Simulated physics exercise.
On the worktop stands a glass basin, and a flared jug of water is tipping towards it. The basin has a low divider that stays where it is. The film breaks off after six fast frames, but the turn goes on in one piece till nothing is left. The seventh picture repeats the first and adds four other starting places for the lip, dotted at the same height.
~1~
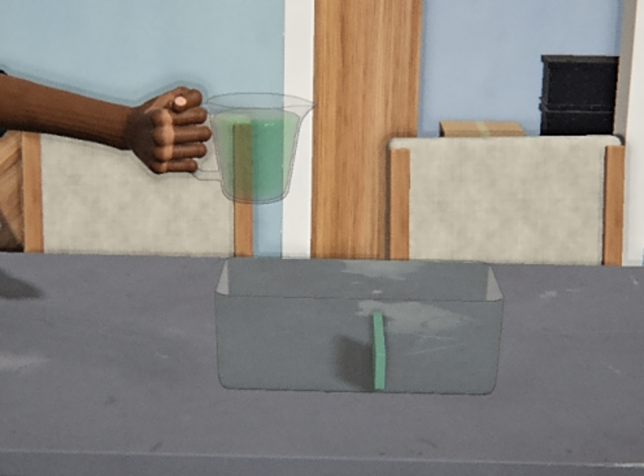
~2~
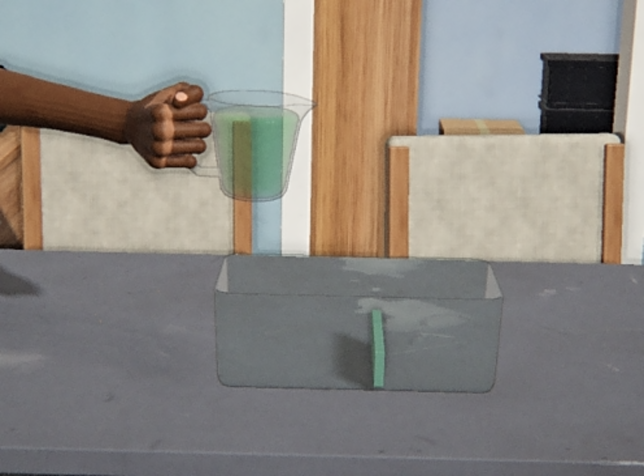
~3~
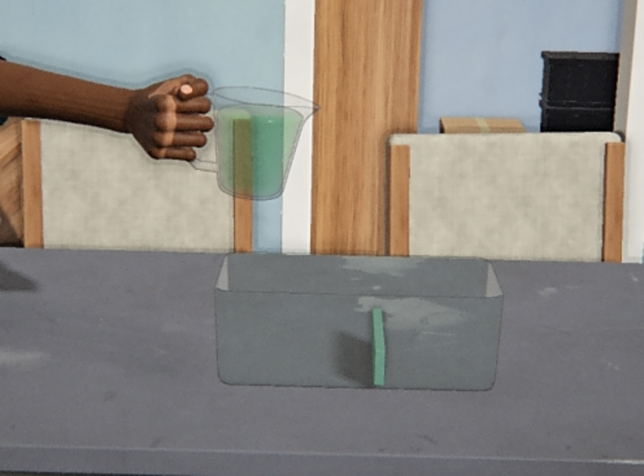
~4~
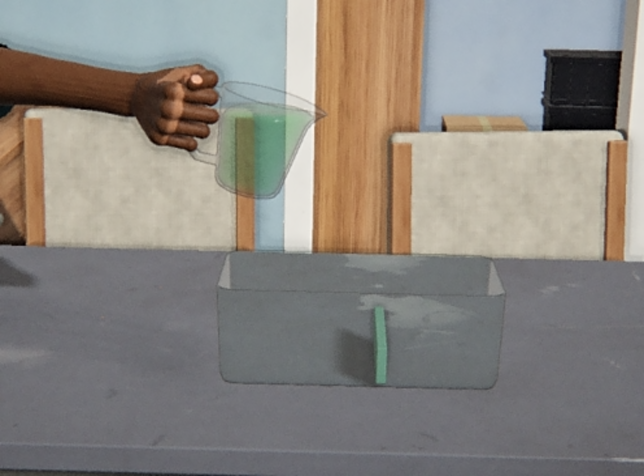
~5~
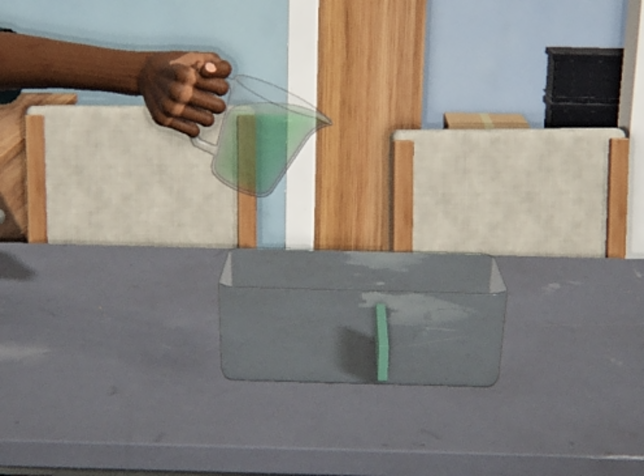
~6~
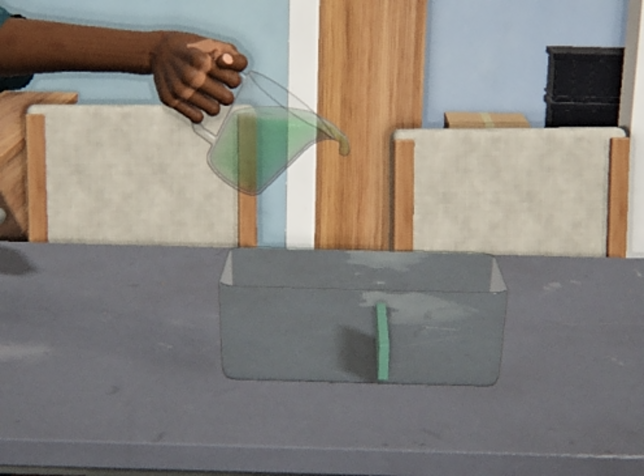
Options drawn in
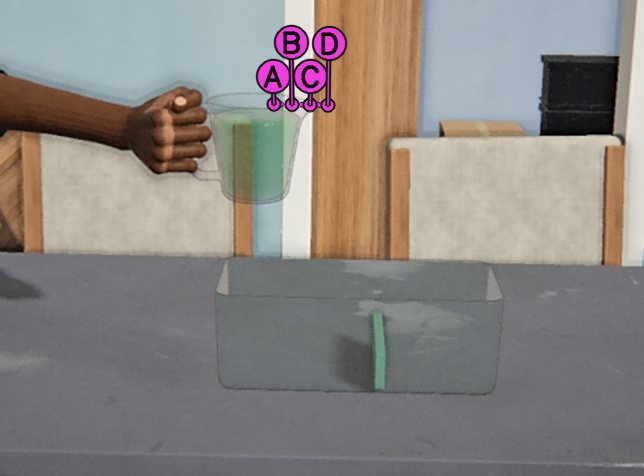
The clip shows a hand holding a clear jug of greenish liquid above a glass basin with a green upright strip, first keeping it upright, then gradually tilting it rightward until a little liquid passes over the lip.
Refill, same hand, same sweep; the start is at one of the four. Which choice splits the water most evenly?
Place D.
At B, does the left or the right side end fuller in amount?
More ends on the left.
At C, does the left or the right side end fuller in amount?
The left side.
In magenta, A at (274, 104); B at (292, 104); C at (309, 104); D at (328, 105).
If A is chosen, about 91 % ends left of the wall and 6 % right of it; 3 % is lost outside.
If B is chosen, about 91 % ends left of the wall and 5 % right of it; 4 % is lost outside.
If C is chosen, about 75 % ends left of the wall and 22 % right of it; 3 % is lost outside.
If D is chosen, about 50 % ends left of the wall and 49 % right of it.
